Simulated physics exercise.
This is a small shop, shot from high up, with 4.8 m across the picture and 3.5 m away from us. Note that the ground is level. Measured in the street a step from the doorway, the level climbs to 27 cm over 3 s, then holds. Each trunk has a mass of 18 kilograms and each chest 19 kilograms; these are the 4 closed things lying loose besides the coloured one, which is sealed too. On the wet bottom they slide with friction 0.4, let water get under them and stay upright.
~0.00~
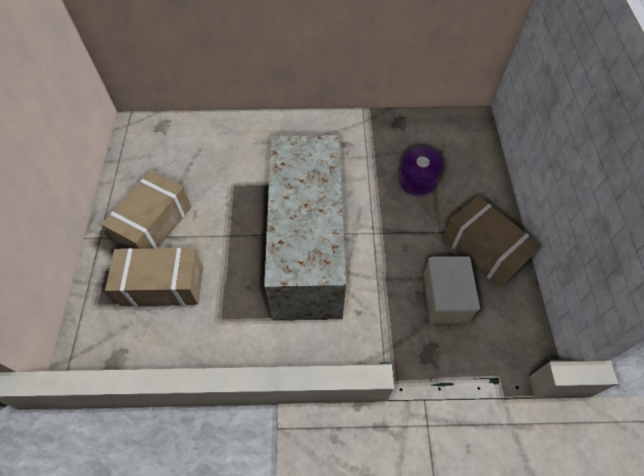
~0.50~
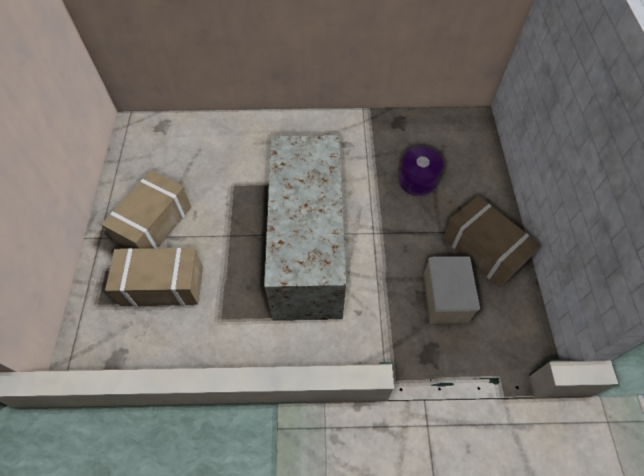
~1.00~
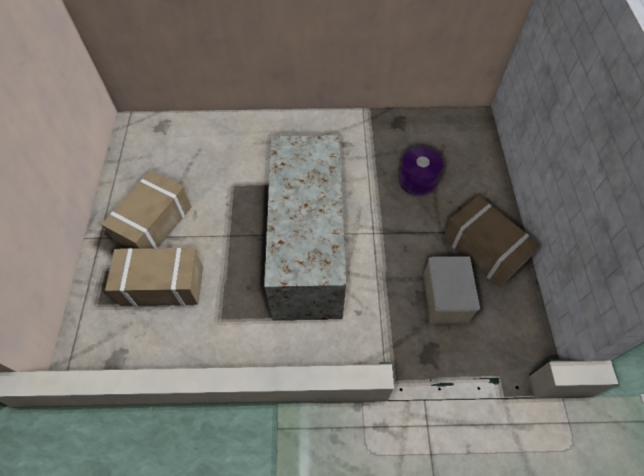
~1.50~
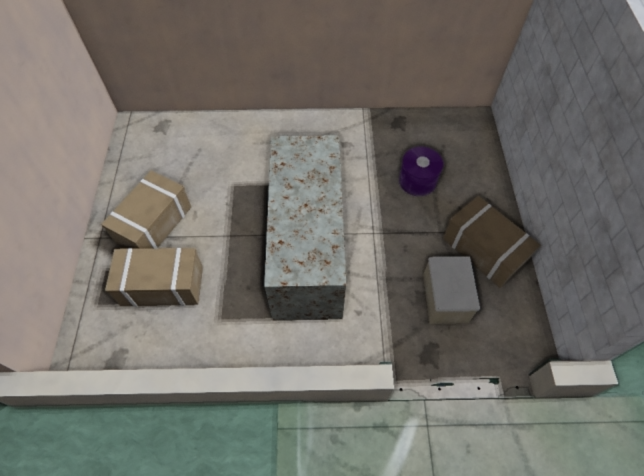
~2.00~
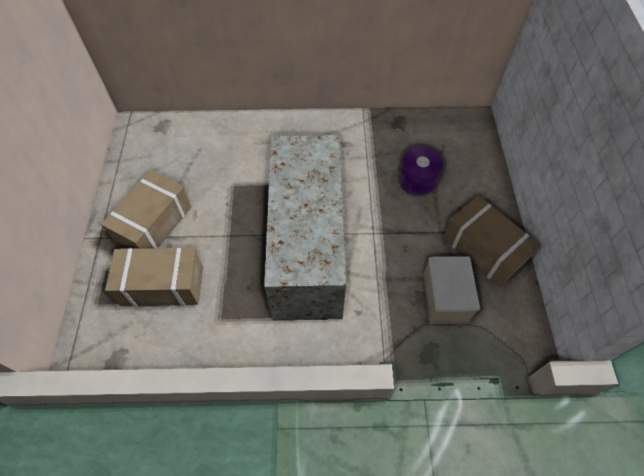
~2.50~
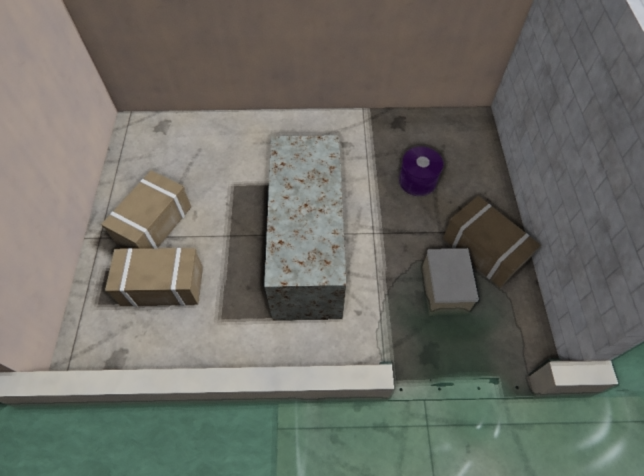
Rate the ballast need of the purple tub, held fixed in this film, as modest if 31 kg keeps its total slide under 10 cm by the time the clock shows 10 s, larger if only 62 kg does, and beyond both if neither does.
Ballast need: Larger.
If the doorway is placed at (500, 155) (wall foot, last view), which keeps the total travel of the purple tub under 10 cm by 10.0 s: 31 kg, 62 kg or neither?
Result: The heavier mass is required.
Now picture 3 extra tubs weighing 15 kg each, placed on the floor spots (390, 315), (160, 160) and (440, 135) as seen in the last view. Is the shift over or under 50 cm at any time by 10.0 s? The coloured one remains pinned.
First: Beyond the limit; second: Beyond the limit; third: Beyond the limit.
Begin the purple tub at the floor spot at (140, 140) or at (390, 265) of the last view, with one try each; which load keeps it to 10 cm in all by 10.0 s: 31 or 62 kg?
In turn: Only the heavier mass works; only the heavier mass works.
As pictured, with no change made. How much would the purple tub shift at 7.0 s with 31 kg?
About 40 cm.
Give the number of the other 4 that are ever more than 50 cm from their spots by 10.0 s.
I get 4.
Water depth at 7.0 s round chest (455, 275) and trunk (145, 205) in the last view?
First about 7 cm, second about 1 cm.
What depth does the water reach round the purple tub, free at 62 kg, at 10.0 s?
20 cm, roughly.
After 3.5 s the purple tub would be 0 cm from its start with 31 kg and 0 cm from its start with 62 kg; 0 cm of water round it then.
After 4.5 s the purple tub would be 13 cm from its start with 31 kg and 2 cm from its start with 62 kg; 8 cm of water round it then.
After 7.0 s the purple tub would be 41 cm from its start with 31 kg and 2 cm from its start with 62 kg; 18 cm of water round it then.
After 10.0 s the purple tub would be 94 cm from its start with 31 kg and 2 cm from its start with 62 kg; 20 cm of water round it then.
